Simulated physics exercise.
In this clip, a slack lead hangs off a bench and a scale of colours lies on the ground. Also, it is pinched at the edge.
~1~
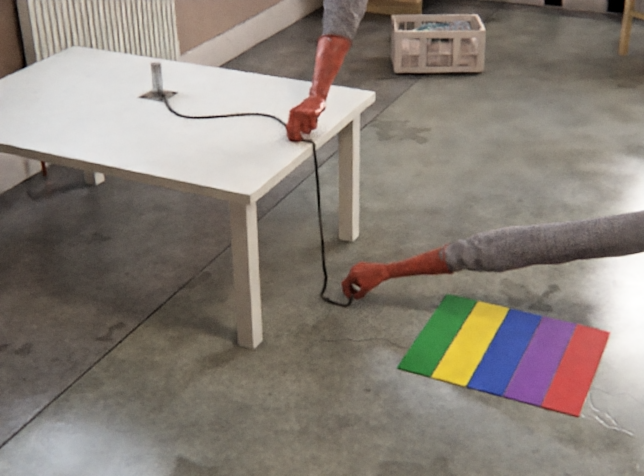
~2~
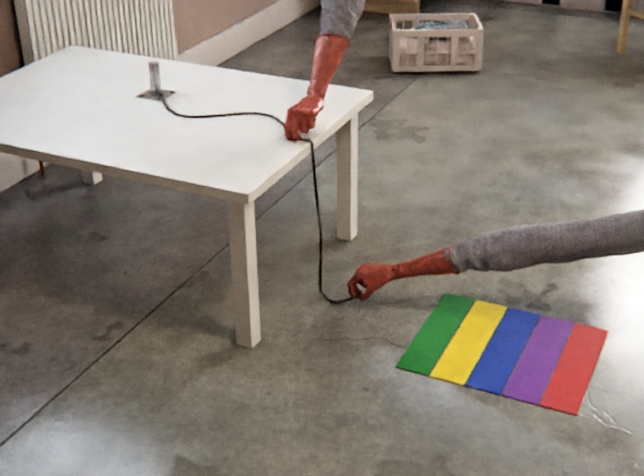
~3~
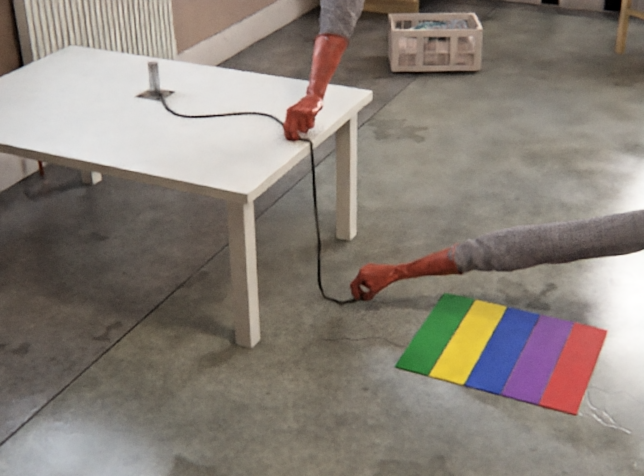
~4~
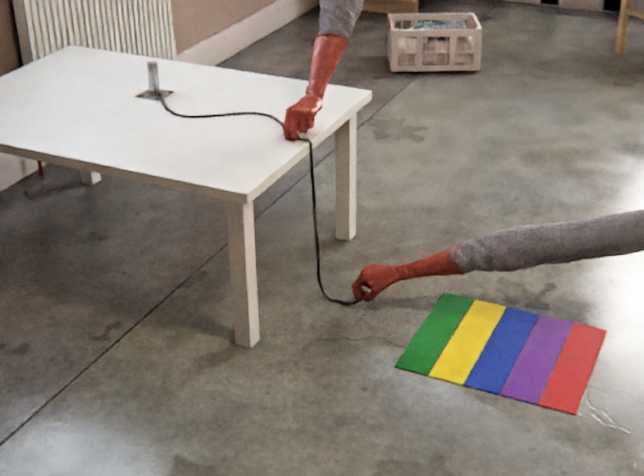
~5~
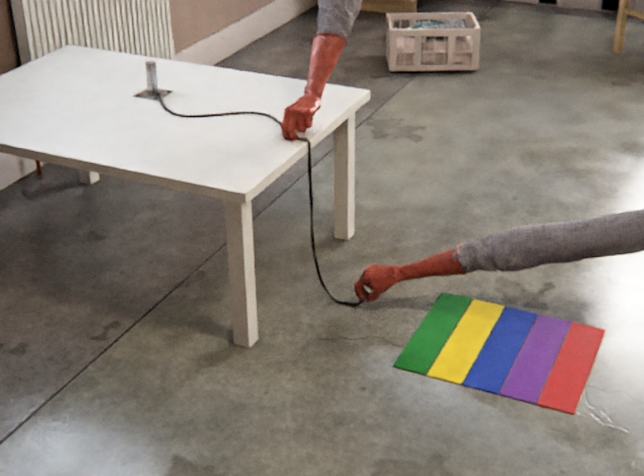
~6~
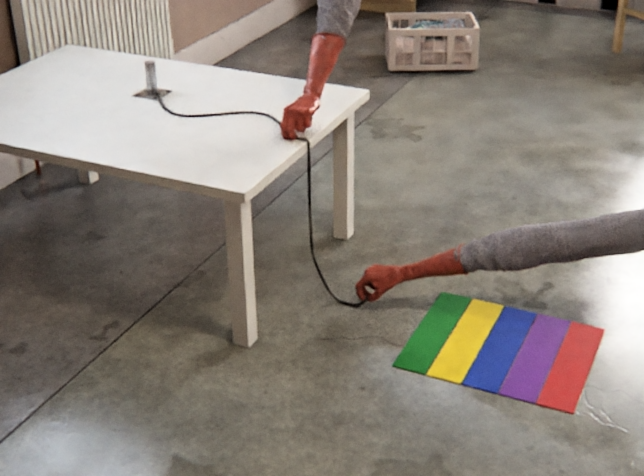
A hand holding the lower end of a slack black cord shifts slightly right near the floor, toward a mat of green, yellow, blue, purple and red stripes, while another hand pinches the cord at the white table's edge.
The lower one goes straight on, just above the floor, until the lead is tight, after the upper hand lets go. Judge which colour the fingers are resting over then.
The blue strip.
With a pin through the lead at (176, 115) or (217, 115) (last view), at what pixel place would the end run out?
Per try (px, approx.): (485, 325), (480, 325).
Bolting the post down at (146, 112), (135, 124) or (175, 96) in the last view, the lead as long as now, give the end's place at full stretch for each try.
You'd find it around (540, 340), then (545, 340), and finally (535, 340).
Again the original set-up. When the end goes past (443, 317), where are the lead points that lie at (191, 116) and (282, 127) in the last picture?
Around (218, 110) and around (308, 135).
Soon after, end near (443, 317); over green.
After that, end near (482, 326); over yellow.
At the stop, end near (505, 332); over blue. It halts on the blue strip.
